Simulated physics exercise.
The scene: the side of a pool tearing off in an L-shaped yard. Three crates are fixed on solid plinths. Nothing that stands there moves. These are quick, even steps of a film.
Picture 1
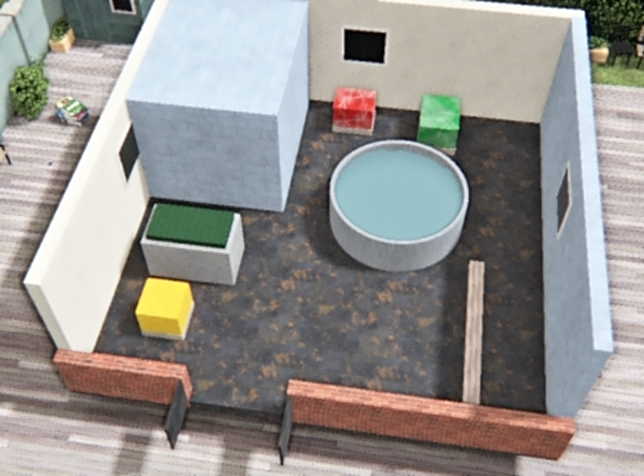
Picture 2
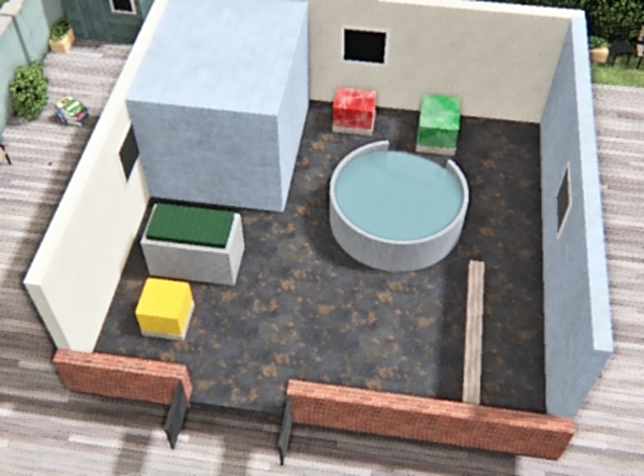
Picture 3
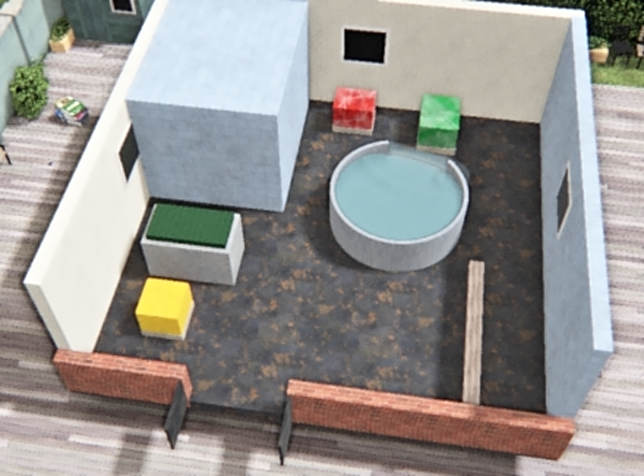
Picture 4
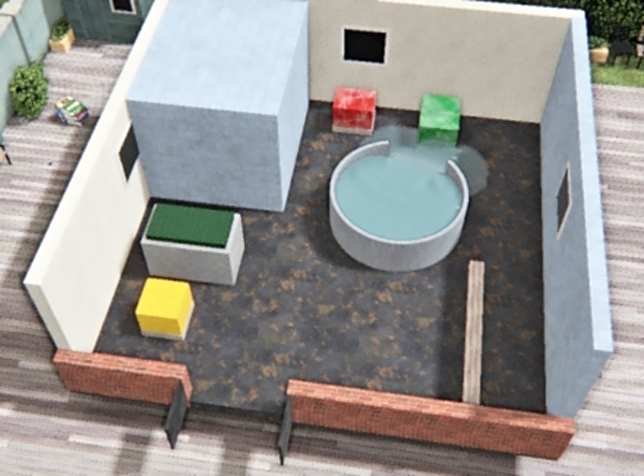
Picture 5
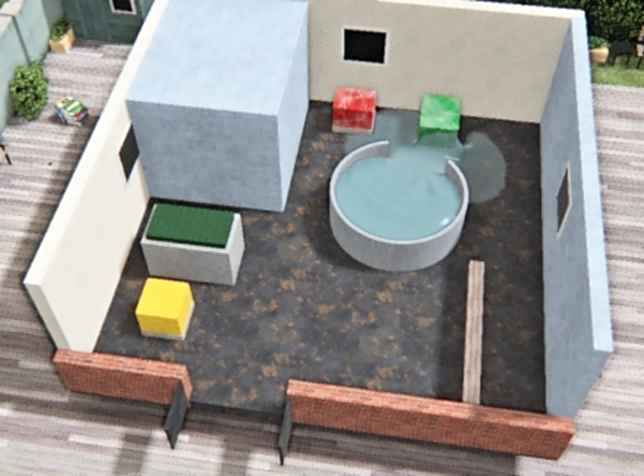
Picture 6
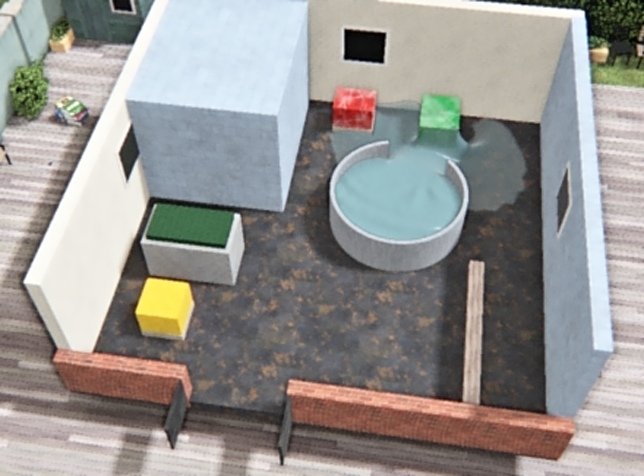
Water pours through a gap in the round pool's far side and spreads across the dark ground.
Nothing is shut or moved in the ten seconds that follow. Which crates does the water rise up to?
In the end: The green crate gets wet; the red crate gets wet; the yellow crate stays dry.
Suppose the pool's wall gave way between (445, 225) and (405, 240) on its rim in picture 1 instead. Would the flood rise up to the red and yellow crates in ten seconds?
Then: The red crate escapes it, the yellow crate takes water.
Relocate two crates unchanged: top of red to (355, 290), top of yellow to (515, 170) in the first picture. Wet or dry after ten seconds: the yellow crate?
One by one: Yellow crate is topped.
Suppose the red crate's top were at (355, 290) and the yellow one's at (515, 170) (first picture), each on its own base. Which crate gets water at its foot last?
Last comes the red crate.
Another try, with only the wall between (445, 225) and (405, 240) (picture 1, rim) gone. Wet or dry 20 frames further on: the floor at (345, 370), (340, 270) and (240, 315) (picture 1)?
In that order: Wet, clear, flooded.
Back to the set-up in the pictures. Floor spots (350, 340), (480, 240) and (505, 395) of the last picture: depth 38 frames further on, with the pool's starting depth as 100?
In that order: 6, 10 and 25 per cent.
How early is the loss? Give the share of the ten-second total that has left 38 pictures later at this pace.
Close to 15 %.
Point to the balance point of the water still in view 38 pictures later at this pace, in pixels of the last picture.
At about (422, 227).
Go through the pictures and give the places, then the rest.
The pool at (399, 192) is whole and still, in the first frame.
The front is at a hidden place, out from the gap on the pool's far side, in the second frame.
The front is at a hidden place, out from the gap on the pool's far side, in the third frame.
The front is at (386, 129), out from the gap on the pool's far side, in the fourth frame.
The front is at (392, 112), out from the gap on the pool's far side, in the fifth frame.
Water pours out on the pool's far side and has run to (507, 134), in the sixth frame.
A moment on, water covers 20 % of the floor; the green crate water round its plinth, the red crate water round its plinth, the yellow crate not reached.
Next, water covers 25 % of the floor; the green crate water round its plinth, the red crate water round its plinth, the yellow crate not reached.
Then, water covers 45 % of the floor; the green crate water round its plinth, the red crate water round its plinth, the yellow crate not reached.
Later, water covers 75 % of the floor; the green crate water round its plinth, the red crate water round its plinth, the yellow crate water round its plinth.
In the end, water covers 90 % of the floor; the green crate was topped, the red crate was topped, the yellow crate stayed above the water.
